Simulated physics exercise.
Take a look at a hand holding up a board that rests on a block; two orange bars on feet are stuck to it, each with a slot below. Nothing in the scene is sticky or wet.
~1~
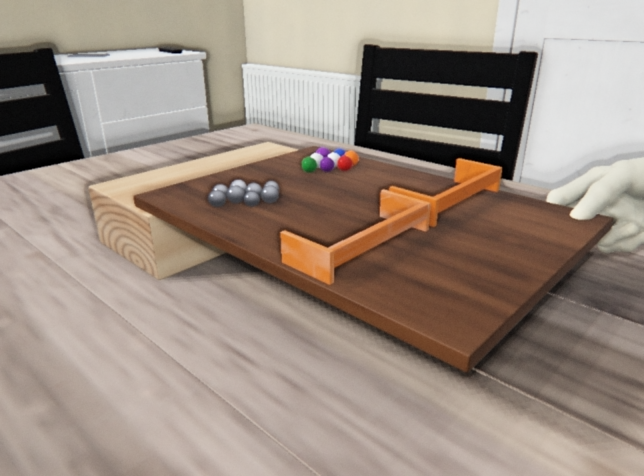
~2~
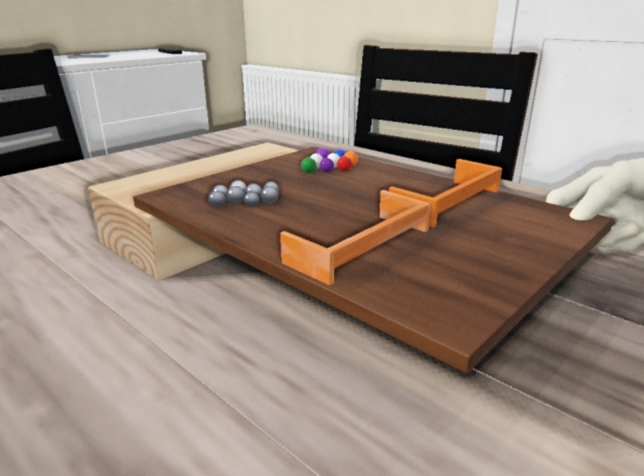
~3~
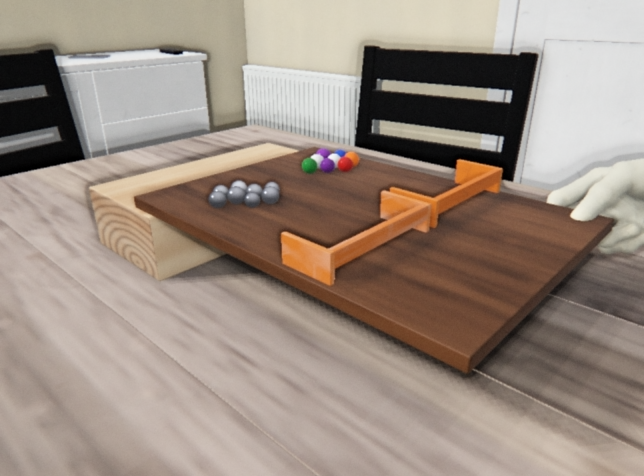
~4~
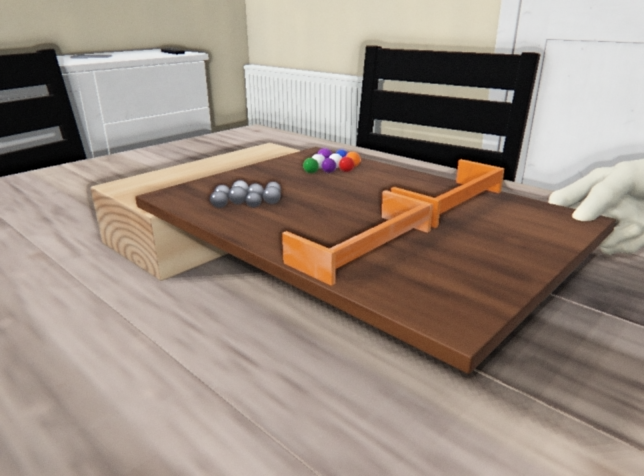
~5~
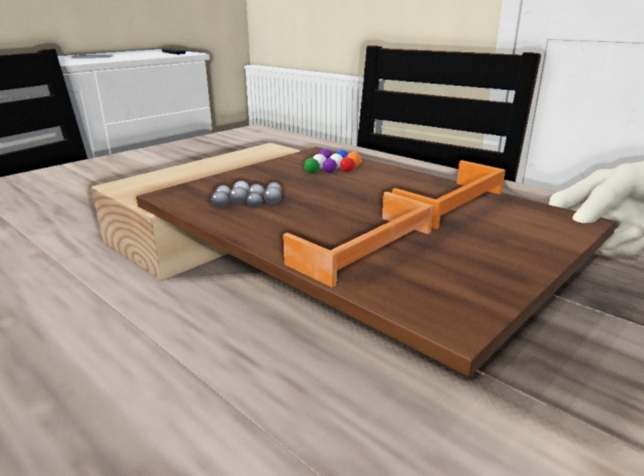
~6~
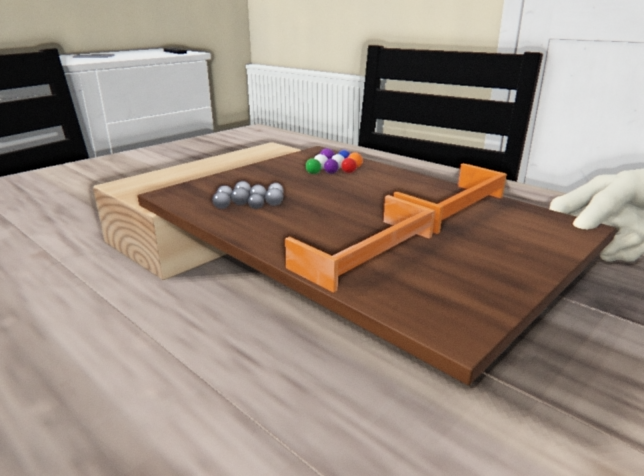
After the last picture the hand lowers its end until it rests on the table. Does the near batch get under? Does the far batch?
The near batch gets caught, while the far batch gets caught.
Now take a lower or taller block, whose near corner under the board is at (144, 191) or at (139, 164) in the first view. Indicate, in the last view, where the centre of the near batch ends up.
Resting centre: First ~ (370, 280), second ~ (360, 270).
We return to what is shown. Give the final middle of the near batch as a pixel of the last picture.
Around (369, 293) in the last picture.
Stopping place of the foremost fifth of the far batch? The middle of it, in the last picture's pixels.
Around (458, 239).
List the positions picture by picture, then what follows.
The first frame shows held end of the board at (461, 349), level; block at (224, 199), about a quarter as high as the board is long; near batch at (254, 191), a few steel balls; far batch at (334, 160), a few gumballs; near gate at (382, 232), its slot lower than a piece; far gate at (468, 189), its slot lower than a piece.
The second frame shows held end of the board at (461, 349), level; far batch at (334, 161).
The third frame shows held end of the board at (462, 350), level; near batch at (254, 192).
The fourth frame shows held end of the board at (463, 350), level; far batch at (336, 161).
The fifth frame shows held end of the board at (463, 353), level; near batch at (257, 193).
The sixth frame shows held end of the board at (463, 361), down by 1°; block at (228, 199); near batch at (258, 193), not moving; far batch at (338, 162), not moving; near gate at (386, 240); far gate at (472, 195).
Then, 0.27 s after the last picture, board sloping at 8°; near batch on its way down; far batch on its way down.
Then, 0.57 s after the last picture, board resting at 12°; near batch on its way down; far batch on its way down.
Then, 0.91 s after the last picture, board resting at 12°; near batch has reached its gate; far batch has reached its gate.
At rest, board resting at 12°; near batch gathered behind its gate; far batch gathered behind its gate.
